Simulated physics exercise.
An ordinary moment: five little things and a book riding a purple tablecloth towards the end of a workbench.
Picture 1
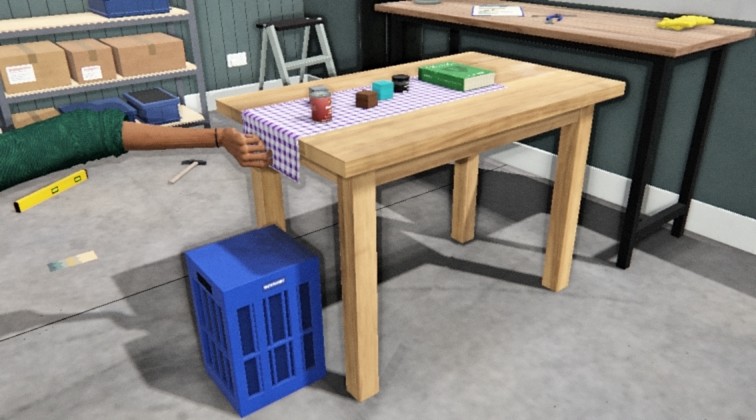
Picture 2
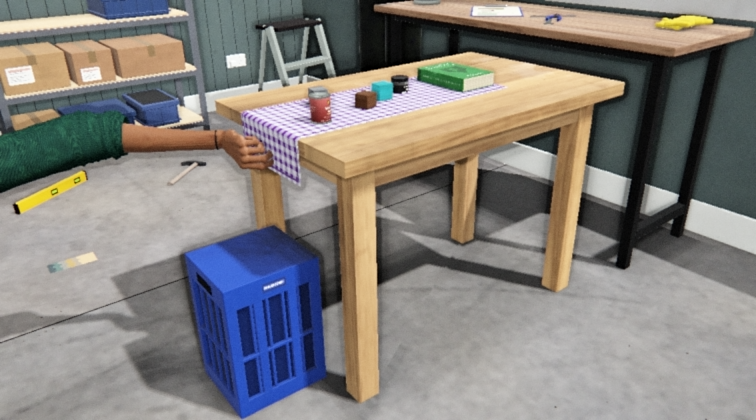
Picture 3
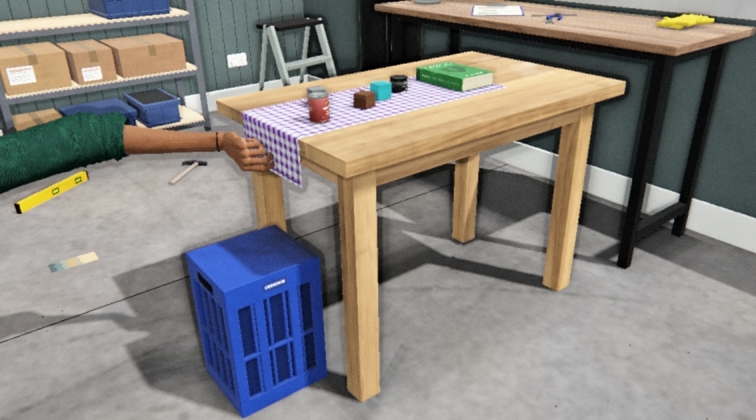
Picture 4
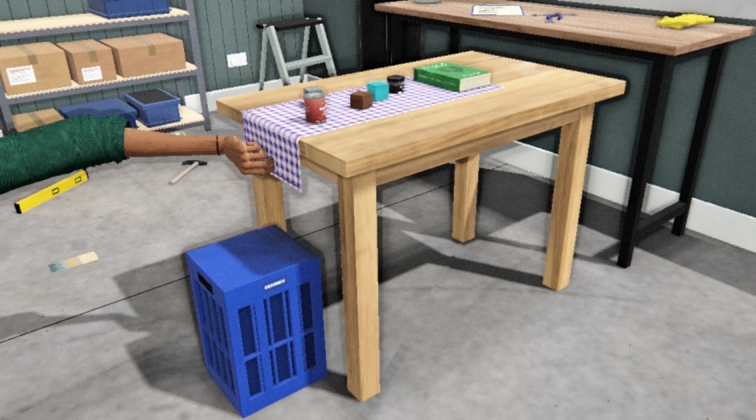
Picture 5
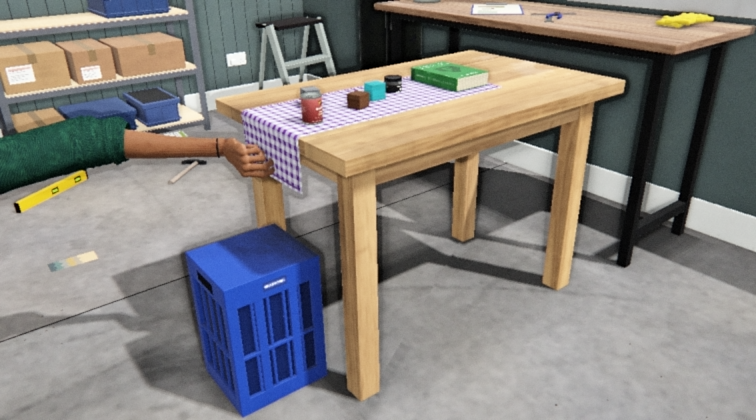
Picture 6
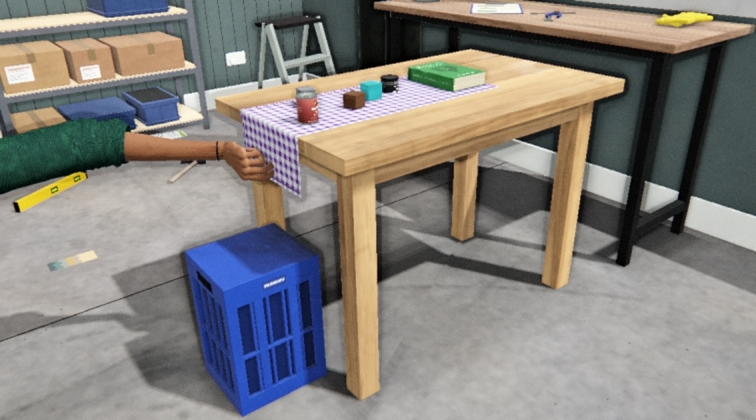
An arm in a green sleeve slowly pulled a purple checkered cloth a short way over the left end of a wooden table, and the can, small cubes, black pot and green book slid along with it.
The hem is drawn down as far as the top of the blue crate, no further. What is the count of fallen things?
The count of fallen things is two.
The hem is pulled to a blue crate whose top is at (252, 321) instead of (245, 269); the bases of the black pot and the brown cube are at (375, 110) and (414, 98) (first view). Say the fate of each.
The black pot drops off; the brown cube survives.
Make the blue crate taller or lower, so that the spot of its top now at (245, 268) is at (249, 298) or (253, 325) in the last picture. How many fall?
Over the edge go 3 and 4.
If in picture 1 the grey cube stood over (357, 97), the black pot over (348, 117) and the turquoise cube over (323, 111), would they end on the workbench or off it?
The grey cube holds on, the black pot goes over, the turquoise cube tumbles off.
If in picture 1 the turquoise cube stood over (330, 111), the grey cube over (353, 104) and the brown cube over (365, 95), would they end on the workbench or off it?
The turquoise cube comes down; the grey cube stays on; the brown cube holds on.
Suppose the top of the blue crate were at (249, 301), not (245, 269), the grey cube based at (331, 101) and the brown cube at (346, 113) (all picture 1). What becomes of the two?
The grey cube comes down, the brown cube is carried off.
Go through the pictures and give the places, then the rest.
Hem (301, 185); red can (321, 94); grey cube (319, 87); brown cube (366, 92); turquoise cube (383, 82); black pot (401, 76); top of the crate (245, 269), in the first picture.
Hem (301, 186); red can (320, 94), in the second picture.
Hem (303, 188); grey cube (316, 88), in the third picture.
Hem (301, 192); brown cube (361, 93); top of the crate (246, 270), in the fourth picture.
Hem (303, 194); turquoise cube (375, 83), in the fifth picture.
Hem (301, 198); red can (307, 95); grey cube (306, 88); brown cube (354, 93); turquoise cube (371, 83); black pot (390, 76), in the sixth picture.
Soon after, hem near (275, 214); red can gone.
Then, hem on the crate; red can and grey cube gone.
At rest, hem on the crate; red can and grey cube gone. It carries off two.
